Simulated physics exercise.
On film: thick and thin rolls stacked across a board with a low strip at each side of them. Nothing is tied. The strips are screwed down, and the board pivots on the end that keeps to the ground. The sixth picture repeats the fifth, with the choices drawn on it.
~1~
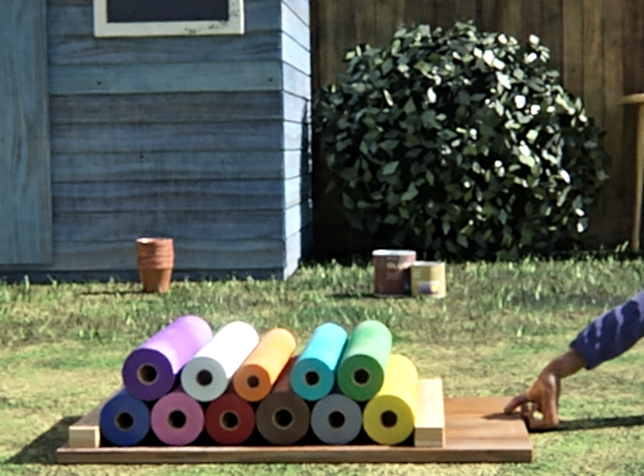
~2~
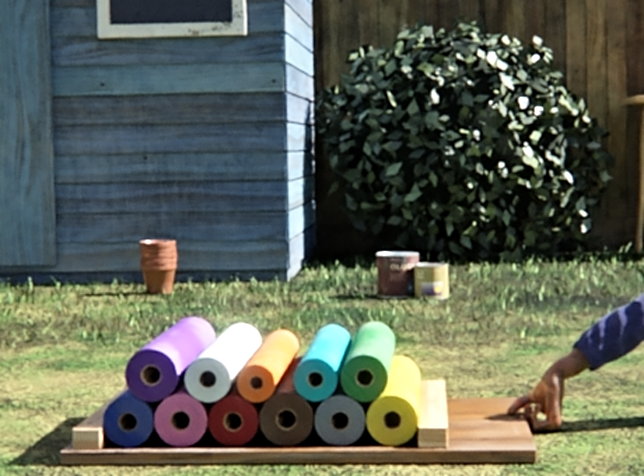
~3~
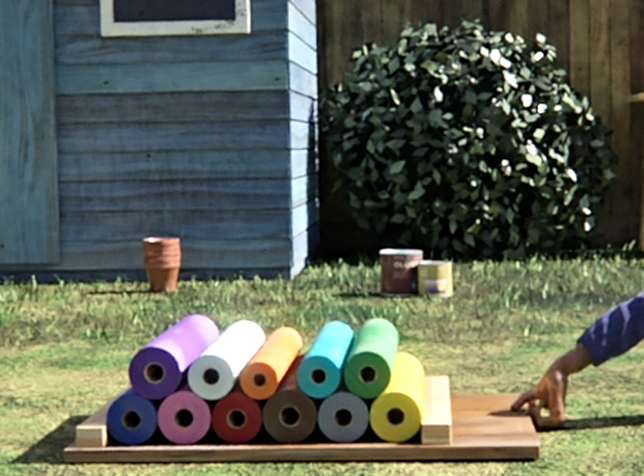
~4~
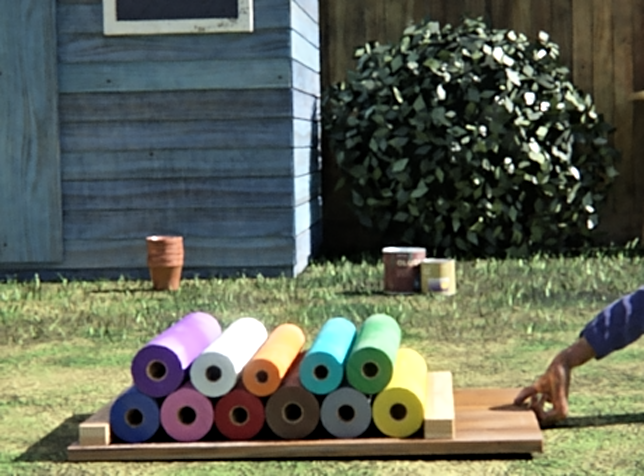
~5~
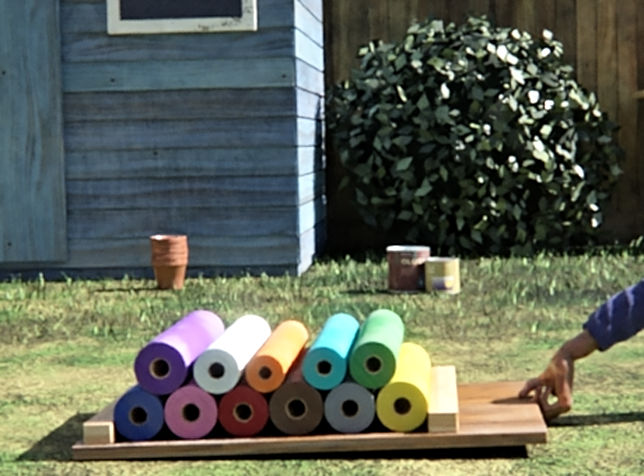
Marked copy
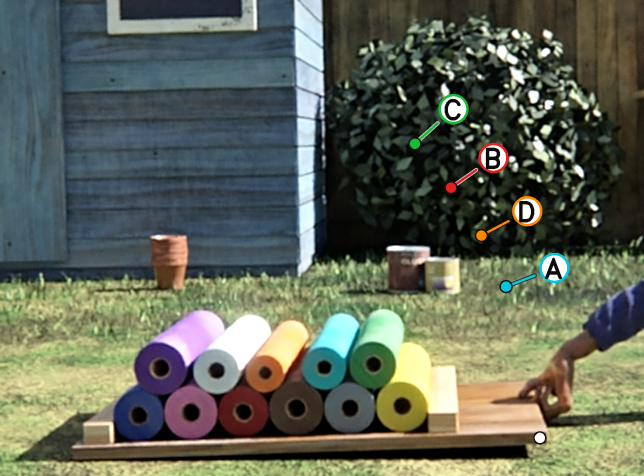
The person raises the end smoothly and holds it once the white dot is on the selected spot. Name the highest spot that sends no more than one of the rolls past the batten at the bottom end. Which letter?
Up to D.
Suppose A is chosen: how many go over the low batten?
It comes to none.
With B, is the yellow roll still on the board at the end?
Yes, with B.
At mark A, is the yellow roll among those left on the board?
The yellow roll: Yes.
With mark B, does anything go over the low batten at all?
At B: Yes.
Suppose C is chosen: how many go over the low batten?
The count is five.
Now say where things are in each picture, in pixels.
Grey roll (336, 420); yellow roll (389, 419); turquoise roll (312, 378), in the first picture.
Turquoise roll (316, 379); orange roll (257, 383), in the second picture.
Board (311, 415); grey roll (343, 418); yellow roll (396, 417); pink roll (184, 418), in the third picture.
Board (314, 412); pink roll (187, 415), in the fourth picture.
Board (319, 408); pink roll (191, 413), in the fifth picture.
On the marked copy, A at (506, 287); B at (451, 187); C at (415, 144); D at (481, 235); the white dot at (540, 438).
With D. Early on, board at 16°.
Further on, board at 27°.
At the end, board at 27°, one over the low batten (purple).
As for the rest, A none over the low batten; B five over the low batten; C five over the low batten.
